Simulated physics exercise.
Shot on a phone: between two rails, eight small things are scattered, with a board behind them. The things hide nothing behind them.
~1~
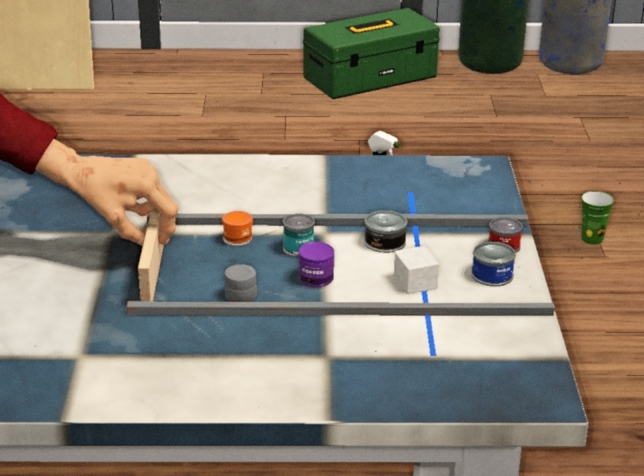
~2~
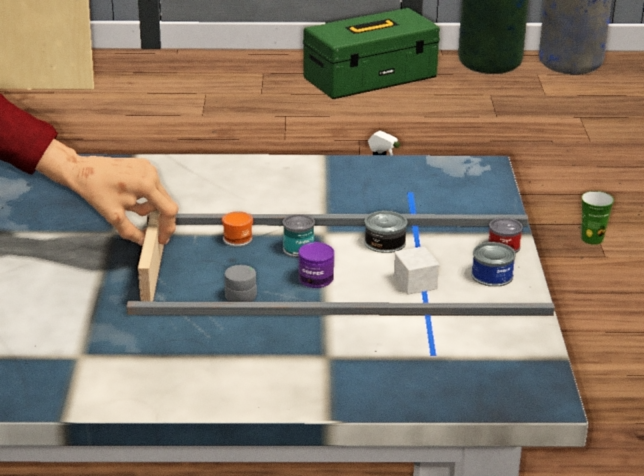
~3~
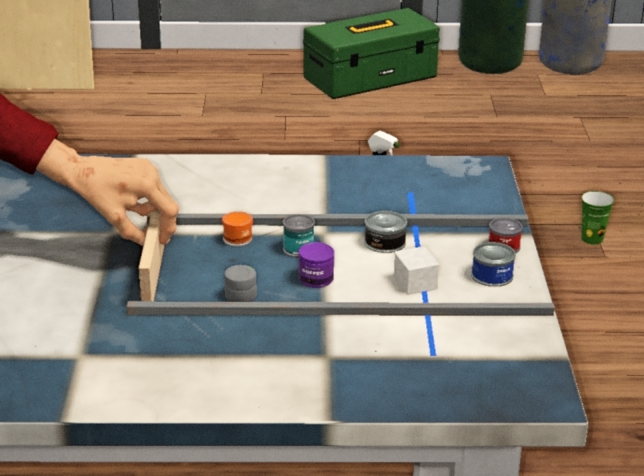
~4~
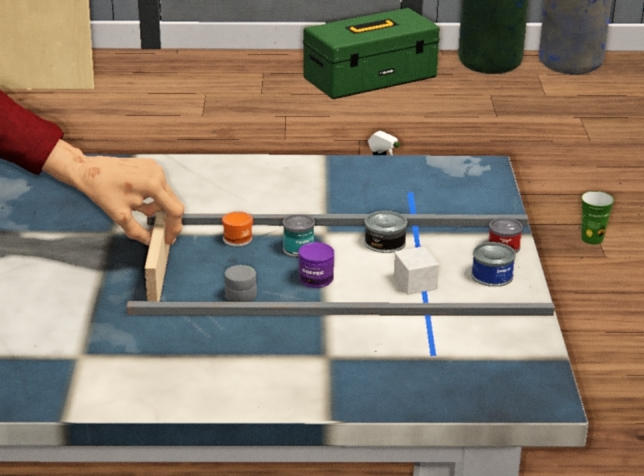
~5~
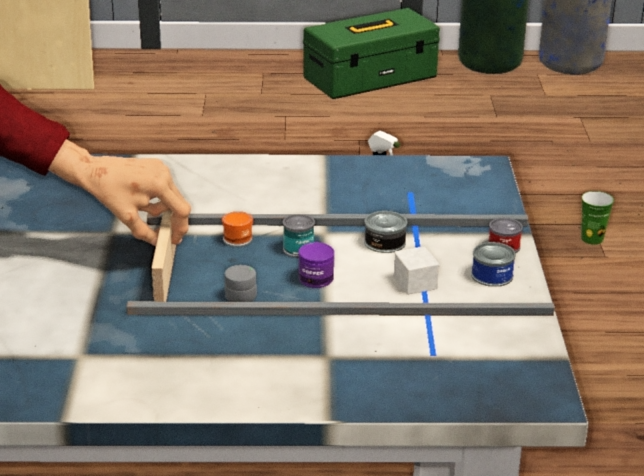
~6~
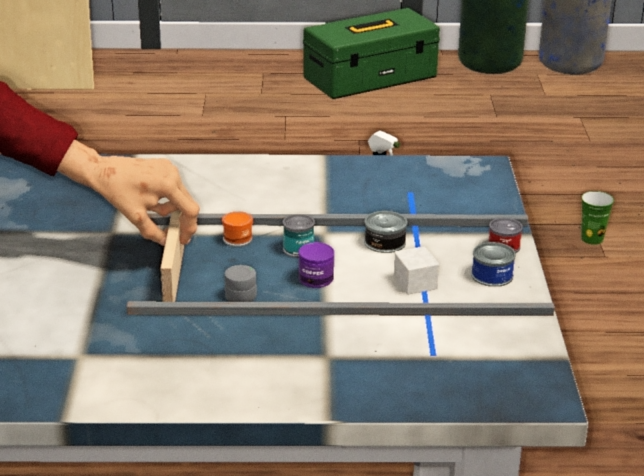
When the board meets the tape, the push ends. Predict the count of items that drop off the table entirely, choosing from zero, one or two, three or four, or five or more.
What falls is not even one.
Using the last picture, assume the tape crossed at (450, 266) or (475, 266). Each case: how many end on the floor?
Counts: 0, 1.
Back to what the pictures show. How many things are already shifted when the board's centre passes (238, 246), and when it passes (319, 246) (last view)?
So far 2, and 4 at the second.
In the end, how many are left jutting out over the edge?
Expected count: 0.
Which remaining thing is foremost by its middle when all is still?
The red pot is the one.
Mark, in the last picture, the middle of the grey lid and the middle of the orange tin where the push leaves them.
In the last picture the grey lid sits around (440, 286) and the orange tin around (431, 229).
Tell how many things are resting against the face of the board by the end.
4 end up touching it.
Soon after, none off yet; red pot at rest near (505, 236); blue pot at rest near (493, 264); white block at rest near (416, 270).
In the end, the number that fall off is zero.
